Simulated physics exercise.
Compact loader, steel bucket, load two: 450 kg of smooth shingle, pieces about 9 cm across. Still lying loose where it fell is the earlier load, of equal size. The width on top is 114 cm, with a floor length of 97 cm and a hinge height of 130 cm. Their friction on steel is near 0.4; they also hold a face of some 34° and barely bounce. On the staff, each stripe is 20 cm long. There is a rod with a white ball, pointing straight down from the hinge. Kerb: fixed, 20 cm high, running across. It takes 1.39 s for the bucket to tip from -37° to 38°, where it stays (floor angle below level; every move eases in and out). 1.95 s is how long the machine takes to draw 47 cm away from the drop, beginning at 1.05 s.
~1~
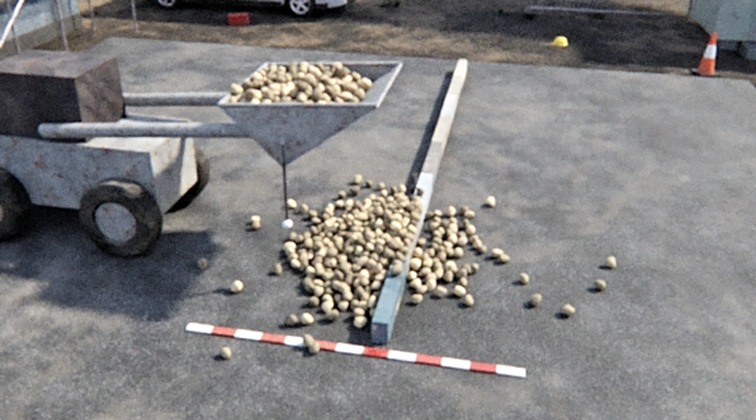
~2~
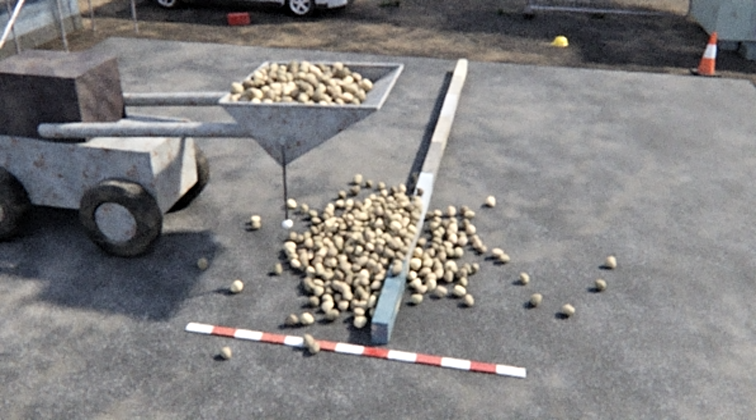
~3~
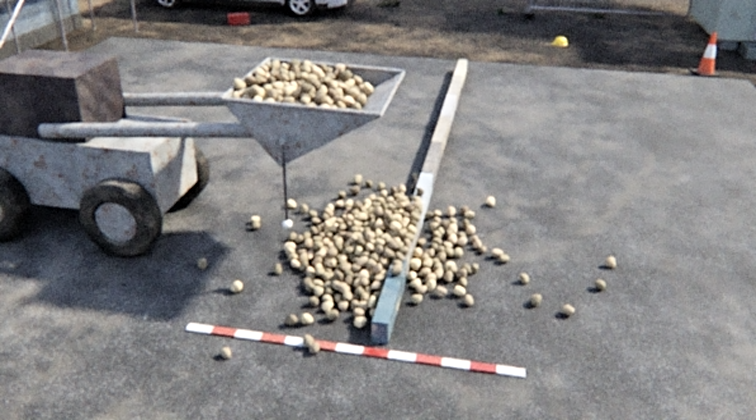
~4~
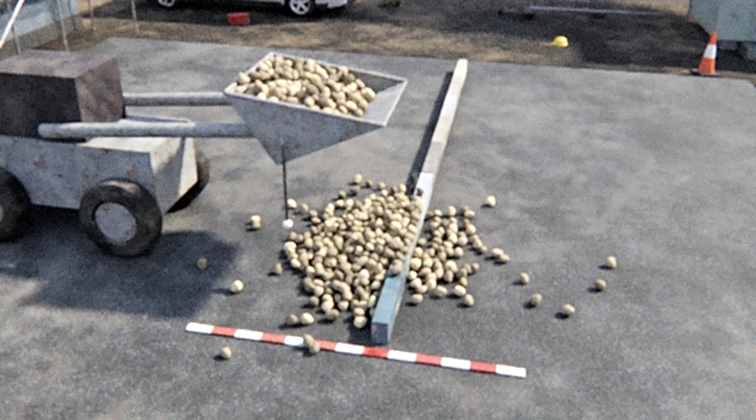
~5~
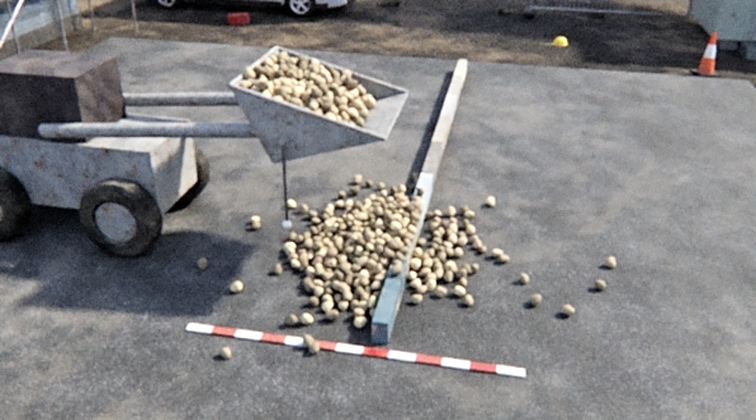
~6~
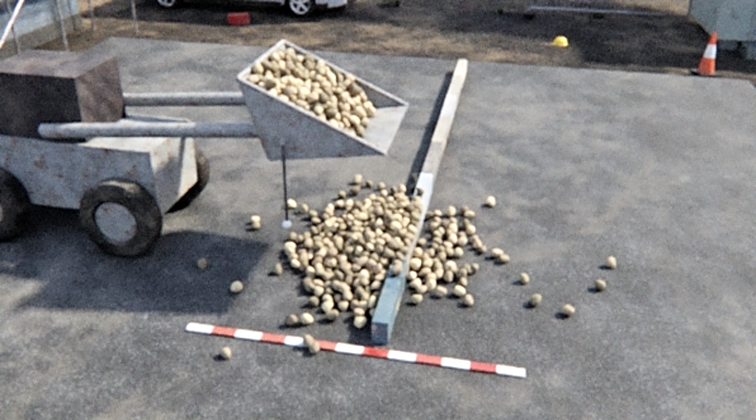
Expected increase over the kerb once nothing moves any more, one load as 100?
About 51 in every hundred.
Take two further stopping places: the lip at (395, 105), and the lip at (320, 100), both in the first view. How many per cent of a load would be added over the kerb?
Case one about 70 %, case two about 5 %.
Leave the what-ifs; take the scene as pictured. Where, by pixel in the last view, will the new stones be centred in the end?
Centre at roughly (405, 243).
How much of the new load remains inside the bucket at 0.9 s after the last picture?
Roughly 45 per cent remains inside.
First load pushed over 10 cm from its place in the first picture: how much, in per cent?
Close to 25 in a hundred of them.
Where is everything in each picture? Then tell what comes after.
In the first picture, the bucket is at -37°, its lip at (377, 106); the top of the load is at (316, 74). The earlier load is highest near (396, 224), 31 cm above ground level, 87 % on this side of the kerb, 13 % over the kerb.
The second picture shows lip at (378, 108), floor tilted -36°, highest stones at (314, 75).
In the third picture, the bucket is at -31°, its lip at (381, 115); the top of the load is at (281, 73).
In the fourth picture, the bucket is at -25°, its lip at (384, 126); the top of the load is at (282, 67).
In the fifth picture, the bucket is at -17°, its lip at (385, 139); the top of the load is at (280, 63).
The sixth picture shows lip at (385, 154), floor tilted -9°, highest stones at (282, 60).
Then, 0.5 s after the last picture the floor is at 26°; in per cent of one load, 100 in the bucket, 88 on this side of the kerb, 13 over the kerb; the foremost stones are at (539, 266).
Then, 0.9 s after the last picture the floor is at 38°; in per cent of one load, 43 in the bucket, 137 on this side of the kerb, 20 over the kerb; the foremost stones are at (539, 266).
Then, 2.9 s after the last picture the floor is at 38°; in per cent of one load, 0 in the bucket, 136 on this side of the kerb, 64 over the kerb; the foremost stones are at (600, 255).
Then, 5.7 s after the last picture the floor is at 38°; in per cent of one load, 0 in the bucket, 136 on this side of the kerb, 64 over the kerb; the foremost stones are at (600, 255). Net gain over the kerb, 51.
